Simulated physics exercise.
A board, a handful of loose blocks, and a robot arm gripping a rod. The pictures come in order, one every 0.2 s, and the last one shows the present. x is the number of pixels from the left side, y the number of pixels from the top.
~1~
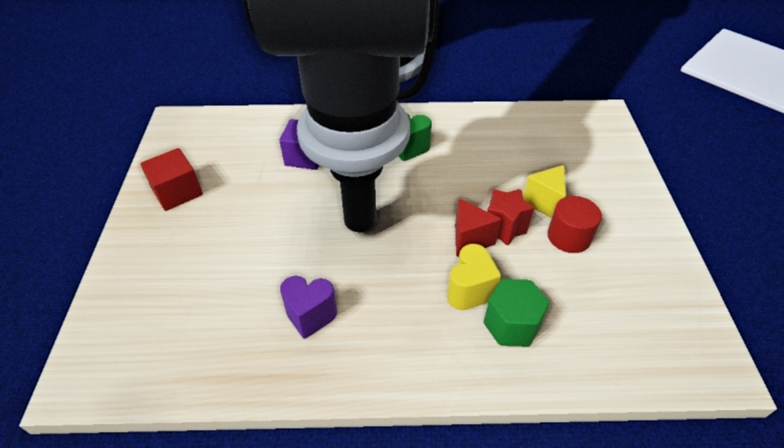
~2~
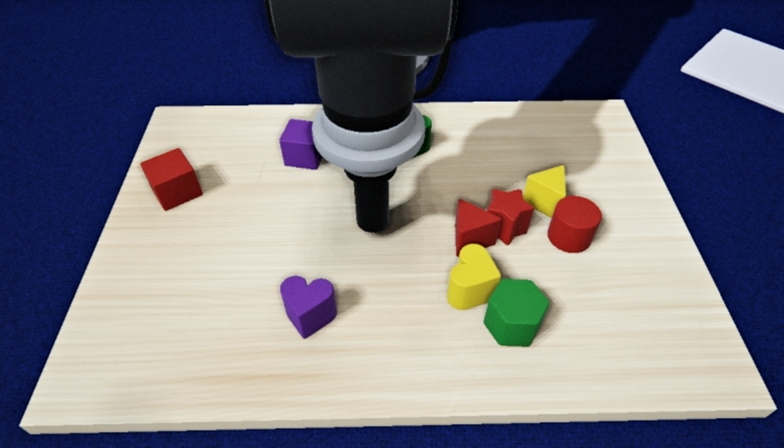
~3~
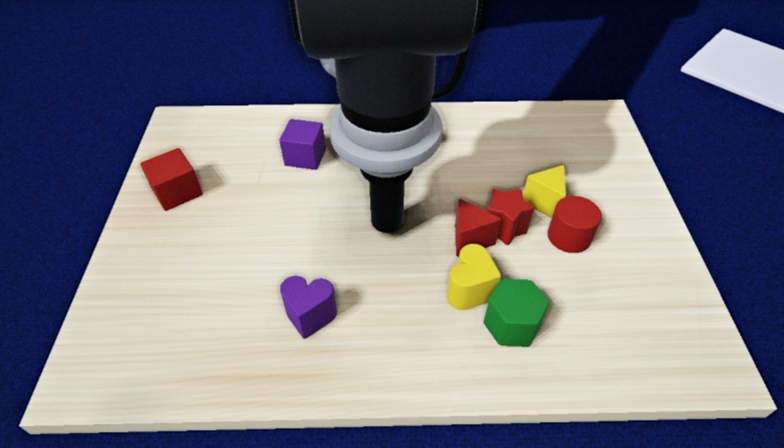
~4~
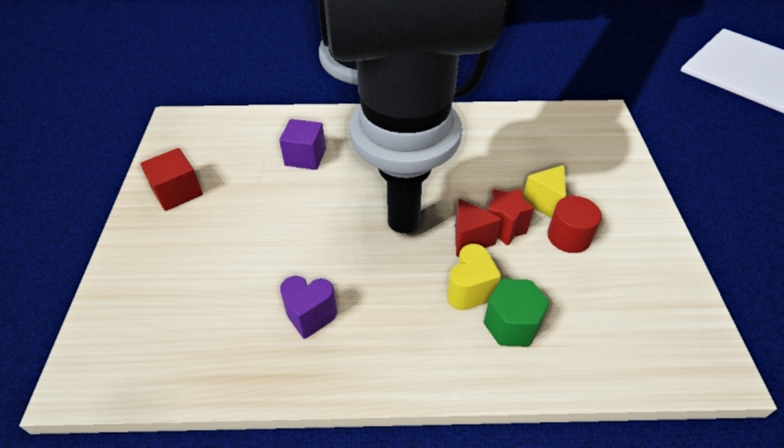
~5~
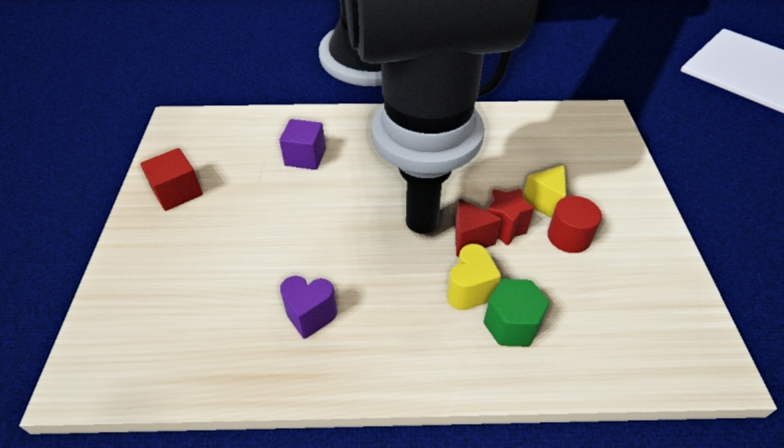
On a pale wooden board, a black robot arm moves its rod steadily right toward a red triangular block, the coloured blocks staying still.
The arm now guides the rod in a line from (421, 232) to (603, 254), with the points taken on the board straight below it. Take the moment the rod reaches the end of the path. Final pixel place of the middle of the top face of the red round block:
My prediction: (627, 203).
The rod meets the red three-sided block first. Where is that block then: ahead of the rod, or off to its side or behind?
The rod has moved past the red three-sided block by the time the path ends.
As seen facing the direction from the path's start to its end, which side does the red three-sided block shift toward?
That block drifts right.
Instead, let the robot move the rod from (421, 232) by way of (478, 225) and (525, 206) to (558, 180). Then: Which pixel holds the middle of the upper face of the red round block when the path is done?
In the picture, that point is around (598, 220).
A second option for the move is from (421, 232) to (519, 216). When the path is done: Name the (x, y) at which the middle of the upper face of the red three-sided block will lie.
Most likely (497, 221).
The first path, step by step. One third of the way, rod at (483, 228); red three-sided block at (517, 225), turned 15° clockwise; red star-shaped block at (522, 197).
Two thirds of the way, rod at (545, 236); red three-sided block at (570, 245), turned 45° clockwise; red star-shaped block at (538, 192), turned 30° anticlockwise; yellow three-sided block at (556, 175); red round block at (586, 210).
At the end, rod at (607, 244); red three-sided block at (586, 250), turned 95° clockwise; red star-shaped block at (538, 192), turned 30° anticlockwise; yellow three-sided block at (556, 175); red round block at (627, 203).
